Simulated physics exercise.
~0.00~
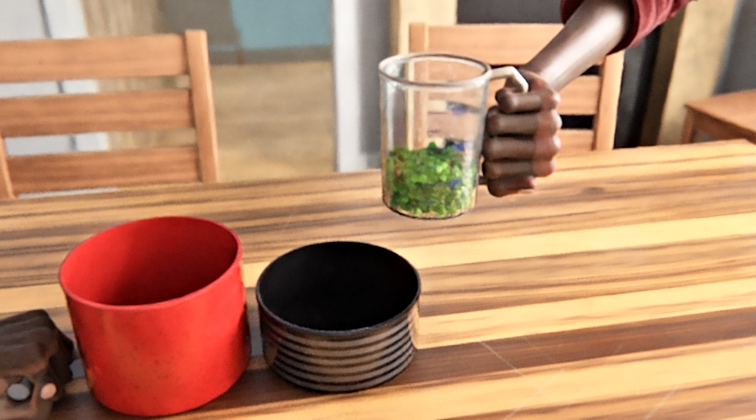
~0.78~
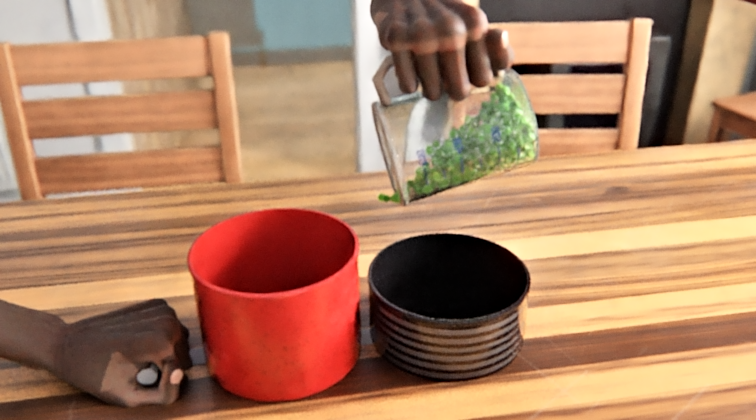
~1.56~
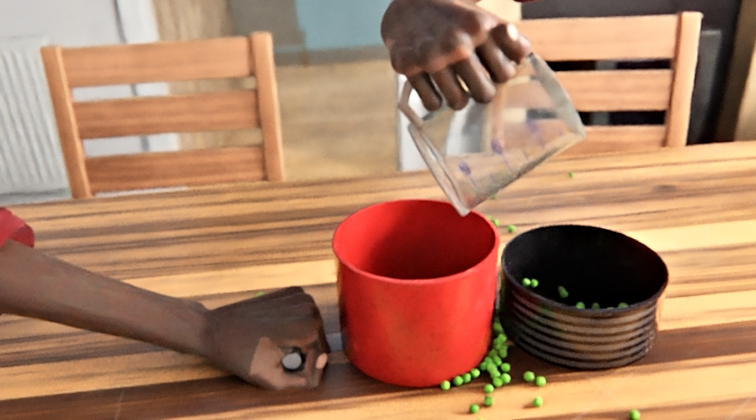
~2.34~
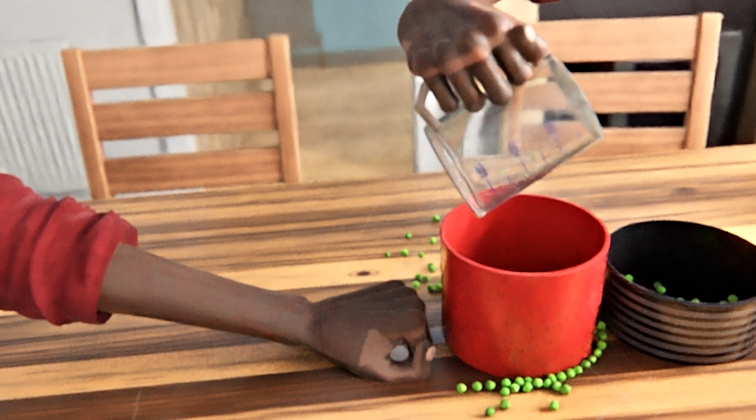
On a wooden table, a hand tips green peas from a jug, most into the red pot and some spilling around it.
